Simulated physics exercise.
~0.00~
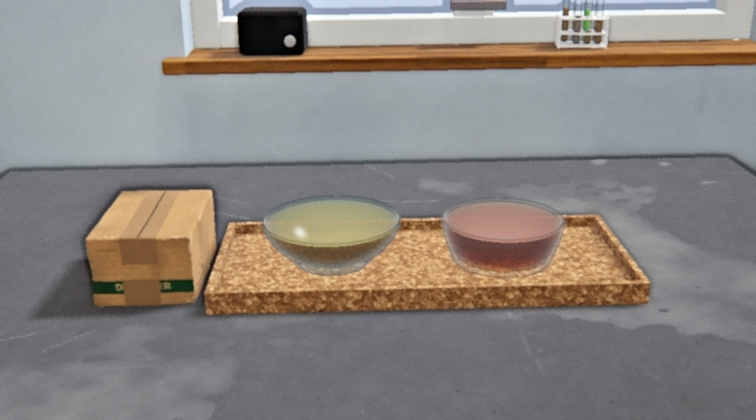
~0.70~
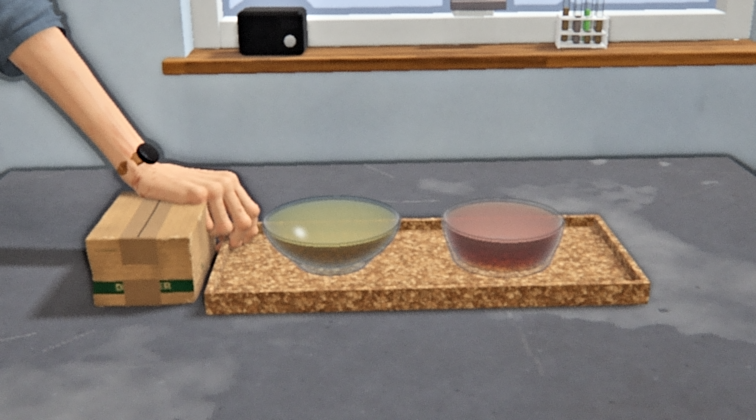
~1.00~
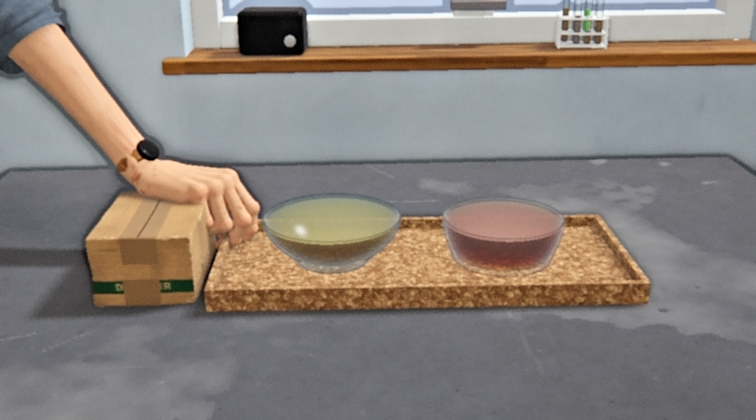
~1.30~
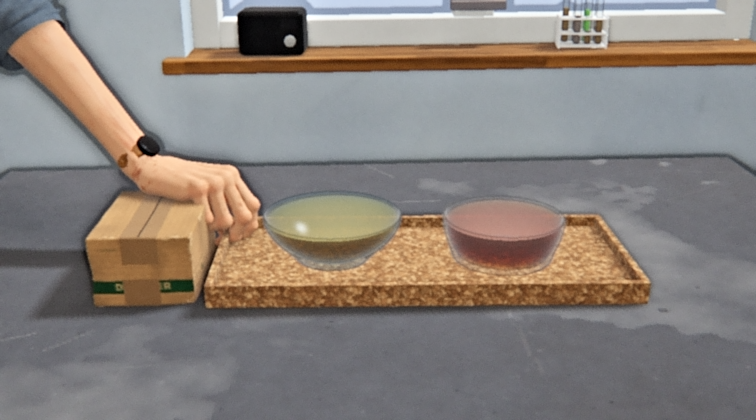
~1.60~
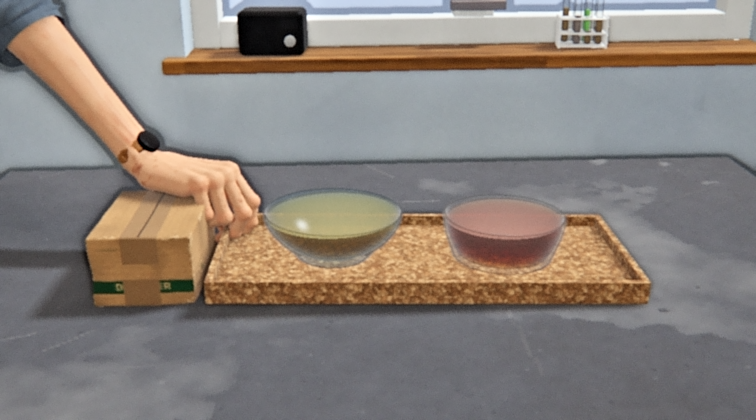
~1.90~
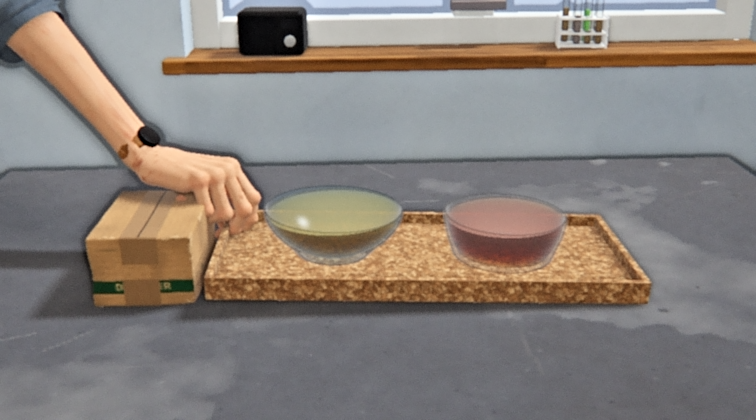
A hand grips the tray's left end and slightly raises it beneath two filled bowls.
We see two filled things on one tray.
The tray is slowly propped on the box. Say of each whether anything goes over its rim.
In order: Bowl: Overflows; dish: Overflows.
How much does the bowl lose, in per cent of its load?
By my reckoning, 30 %.
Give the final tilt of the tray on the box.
11°, give or take.
Around 2.6 s, the tray slopes by about 6°; bowl, it has lost some; dish, it has lost some.
Around 3.4 s, the tray slopes by about 12°; bowl, it has lost some; dish, it has lost some.
Around 4.6 s, the tray slopes by about 11°, resting on the box; bowl, it has lost some; dish, it has lost some.
